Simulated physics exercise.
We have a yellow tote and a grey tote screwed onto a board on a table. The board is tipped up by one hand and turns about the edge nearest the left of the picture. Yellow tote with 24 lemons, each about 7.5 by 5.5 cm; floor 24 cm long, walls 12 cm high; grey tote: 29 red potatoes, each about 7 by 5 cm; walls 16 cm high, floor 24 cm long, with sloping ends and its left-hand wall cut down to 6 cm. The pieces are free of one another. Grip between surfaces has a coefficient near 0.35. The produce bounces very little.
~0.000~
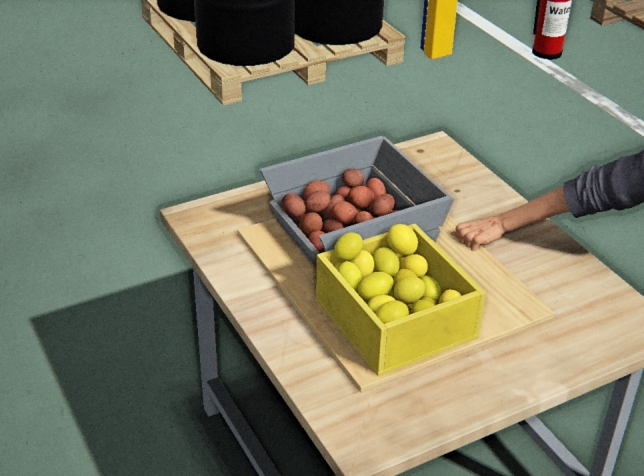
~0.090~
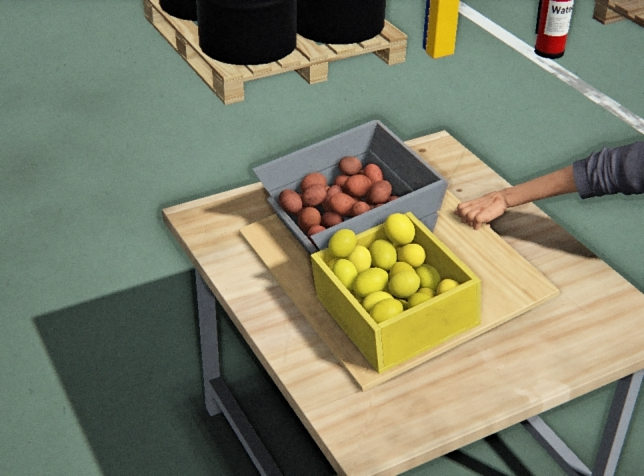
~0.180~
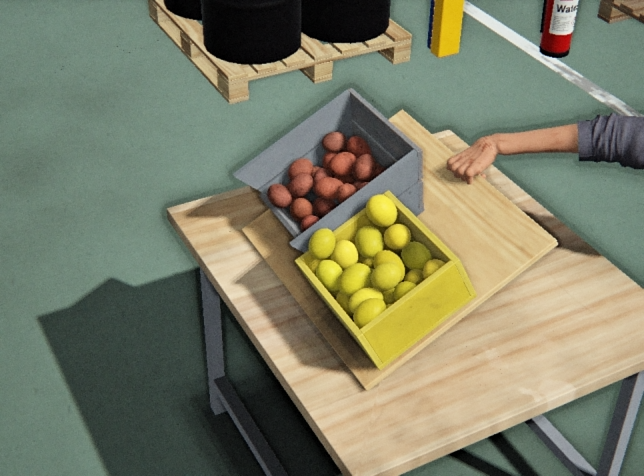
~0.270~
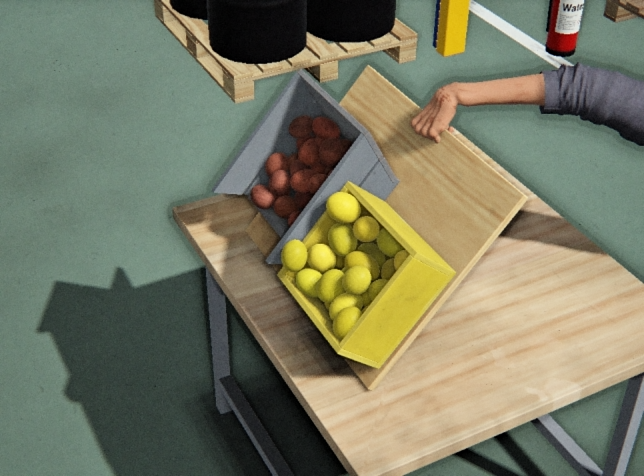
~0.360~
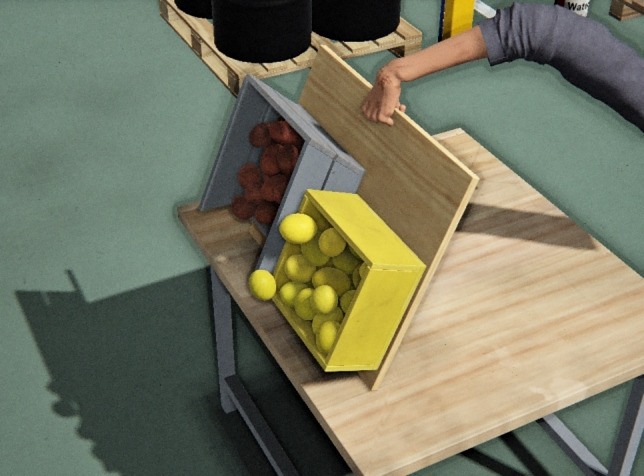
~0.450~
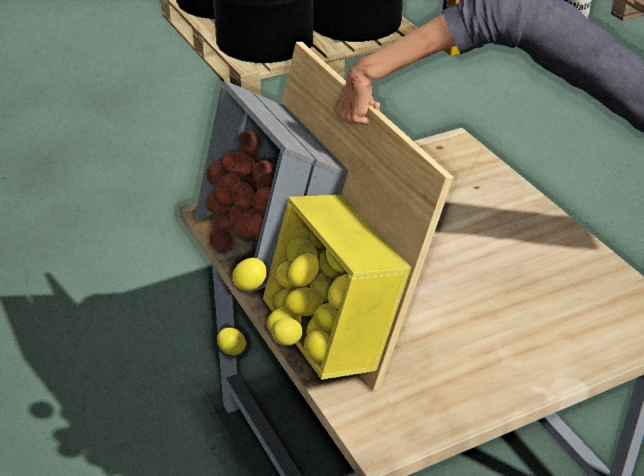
In this clip, a hand tilts a board on a wooden table steeply up toward the left, carrying a grey tote of reddish potatoes and a yellow tote of lemons, and several lemons tumble out of the yellow tote.
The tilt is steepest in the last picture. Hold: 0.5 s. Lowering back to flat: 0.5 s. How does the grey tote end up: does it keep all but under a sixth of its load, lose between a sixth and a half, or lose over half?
Spillage: Heavy, beyond half.
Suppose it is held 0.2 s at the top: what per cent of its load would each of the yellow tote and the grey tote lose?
Yellow tote 50%, grey tote 100%.
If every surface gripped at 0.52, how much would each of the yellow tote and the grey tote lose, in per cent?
Yellow tote 50, grey tote 100 per cent.
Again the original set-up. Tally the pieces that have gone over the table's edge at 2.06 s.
The number is close to 40.
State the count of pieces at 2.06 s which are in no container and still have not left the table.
Roughly 0.
After 0.71 s, tilt 75°; 10 of 24 out of the yellow tote and 25 of 29 out of the grey tote.
After 1.03 s, tilt 70°; 12 of 24 out of the yellow tote and 29 of 29 out of the grey tote.
After 1.48 s, tilt 0°; 12 of 24 out of the yellow tote and 29 of 29 out of the grey tote.
Outcome (at 2.06 s), 12 of 24 out of the yellow tote and 29 of 29 out of the grey tote. Asked share, 29 of 29, 100 per cent.
